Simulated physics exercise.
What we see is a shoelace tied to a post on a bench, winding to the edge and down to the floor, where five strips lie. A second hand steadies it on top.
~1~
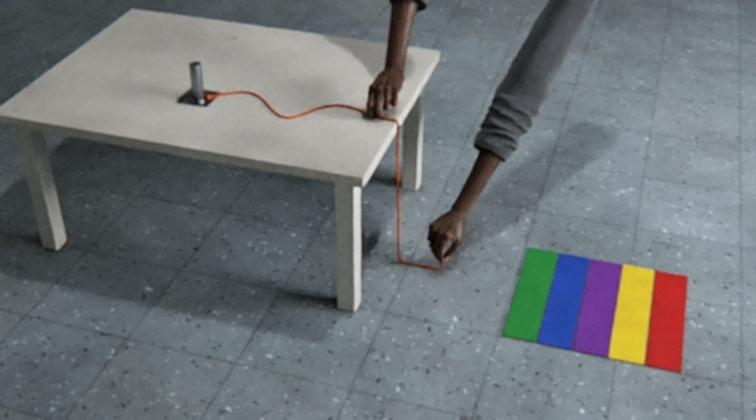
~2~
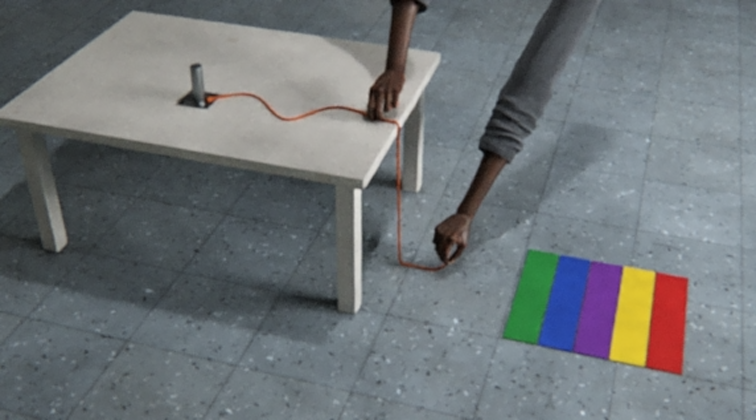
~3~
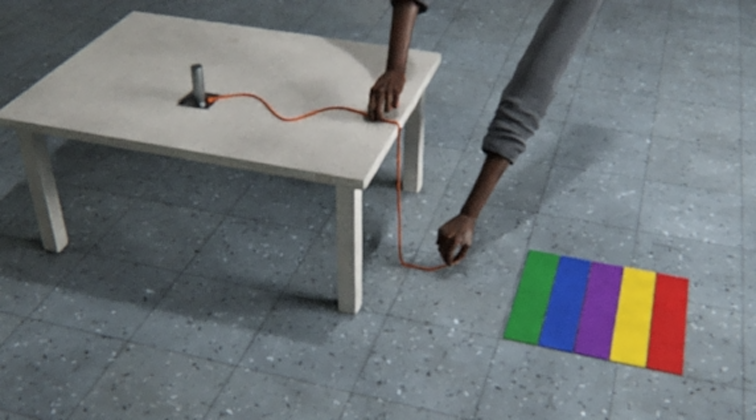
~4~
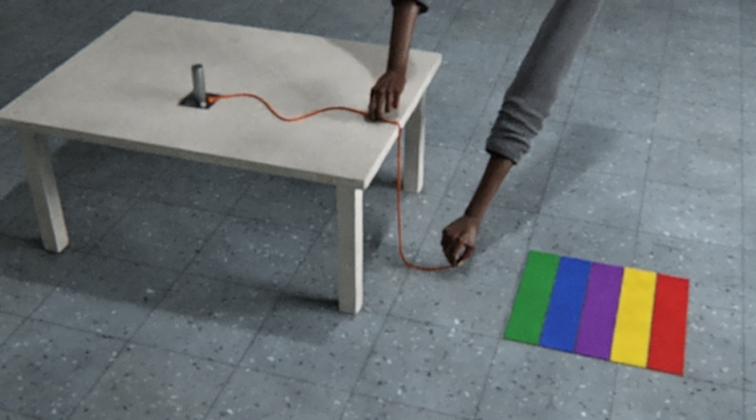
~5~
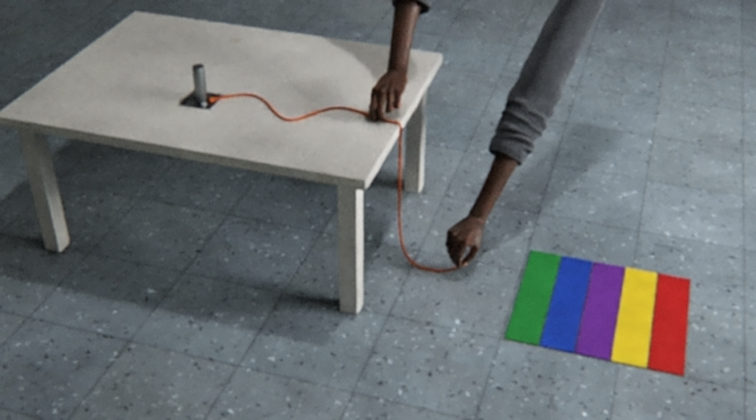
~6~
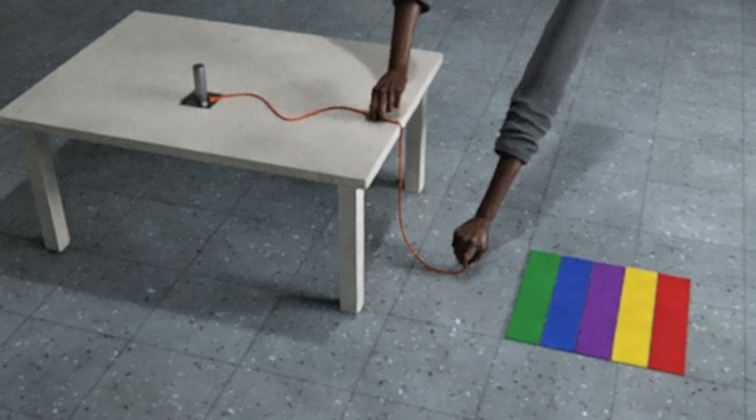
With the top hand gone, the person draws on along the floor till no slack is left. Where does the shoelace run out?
It halts on the purple strip.
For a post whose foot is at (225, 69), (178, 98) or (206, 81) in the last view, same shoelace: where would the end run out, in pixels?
In that order: (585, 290), (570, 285) and (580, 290).
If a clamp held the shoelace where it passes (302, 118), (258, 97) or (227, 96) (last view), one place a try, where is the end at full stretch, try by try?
In that order: (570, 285), (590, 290) and (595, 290).
Early on, end near (545, 280); over green.
Midway, end near (582, 287); over blue.
At the end of the slack, end near (604, 292); over purple. Over purple.
